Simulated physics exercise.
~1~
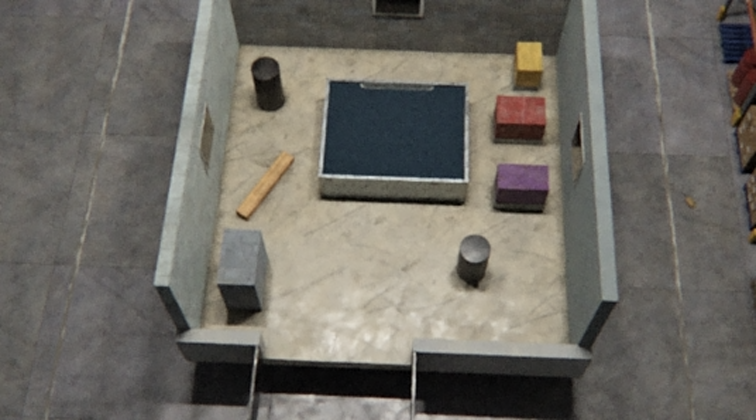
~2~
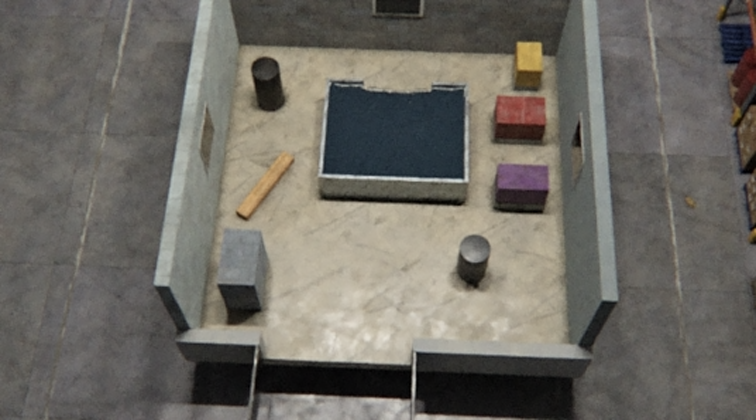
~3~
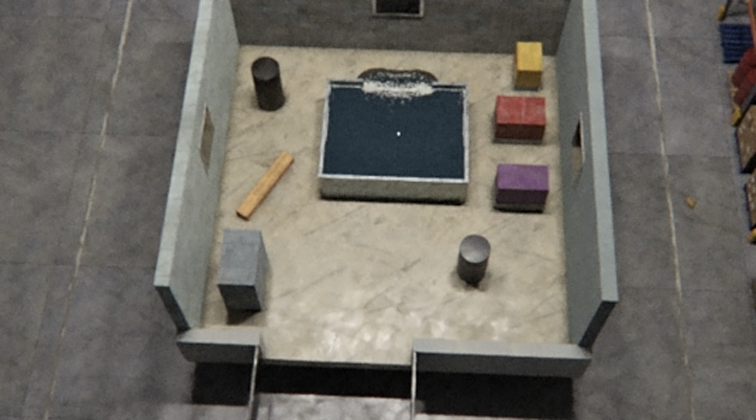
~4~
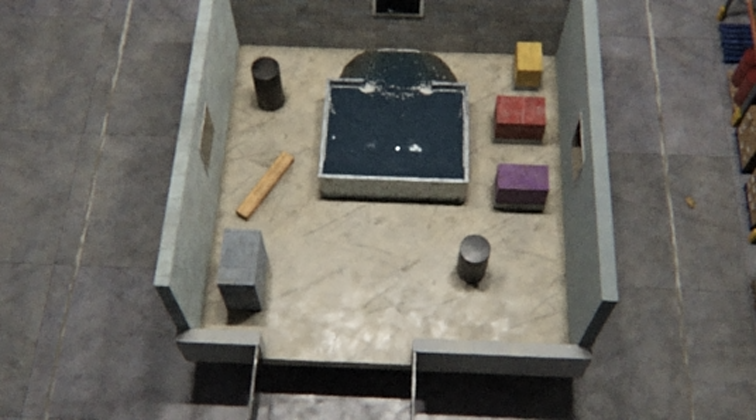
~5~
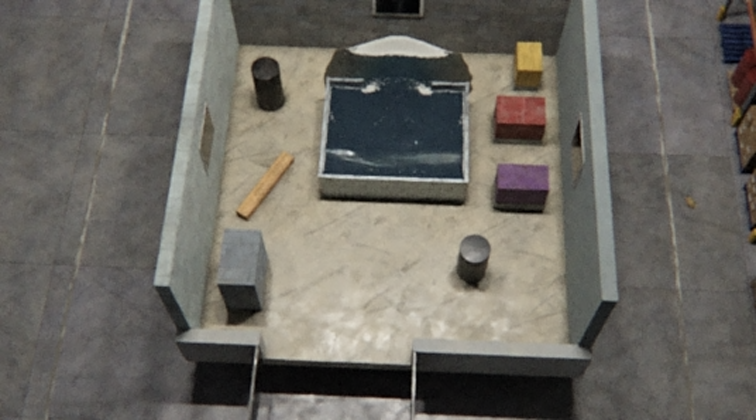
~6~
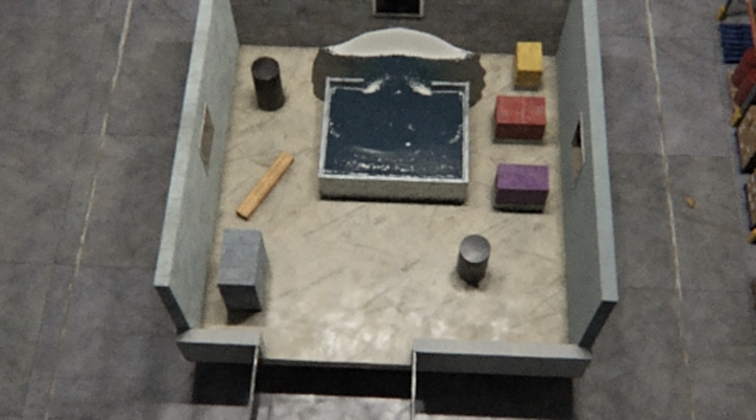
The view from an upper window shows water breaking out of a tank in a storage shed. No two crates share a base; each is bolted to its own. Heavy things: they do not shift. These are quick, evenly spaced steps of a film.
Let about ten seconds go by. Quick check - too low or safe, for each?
Red crate too low; purple crate safe; yellow crate too low.
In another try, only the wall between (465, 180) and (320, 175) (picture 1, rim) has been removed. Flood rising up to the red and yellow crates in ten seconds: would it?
In that case the red one is never flooded and the yellow one is never flooded.
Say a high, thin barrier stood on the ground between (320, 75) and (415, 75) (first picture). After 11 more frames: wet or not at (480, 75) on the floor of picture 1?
Answer: Awash.
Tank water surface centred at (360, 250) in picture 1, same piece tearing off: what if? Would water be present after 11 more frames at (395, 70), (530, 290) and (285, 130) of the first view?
Results in order - swamped, left untouched, swamped.
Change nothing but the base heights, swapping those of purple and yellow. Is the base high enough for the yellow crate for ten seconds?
Result: Yellow is hit.
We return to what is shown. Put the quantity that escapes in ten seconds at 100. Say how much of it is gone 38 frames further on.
My guess would be around 0 percent.
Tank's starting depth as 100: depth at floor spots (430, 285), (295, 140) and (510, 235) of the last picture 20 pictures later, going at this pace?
First spot roughly 0 %, second 4 %, third 0 %.
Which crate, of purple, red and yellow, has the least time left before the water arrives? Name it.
The answer is the yellow one.
A moment on, water covers 15 % of the floor; the red crate not reached, the purple crate not reached, the yellow crate water round its plinth.
Next, water covers 30 % of the floor; the red crate water round its plinth, the purple crate not reached, the yellow crate water round its plinth.
Then, water covers 45 % of the floor; the red crate water round its plinth, the purple crate water round its plinth, the yellow crate water round its plinth.
Later, water covers 85 % of the floor; the red crate water round its plinth, the purple crate water round its plinth, the yellow crate water round its plinth.
In the end, water covers 100 % of the floor; the red crate was topped, the purple crate stayed above the water, the yellow crate was topped.
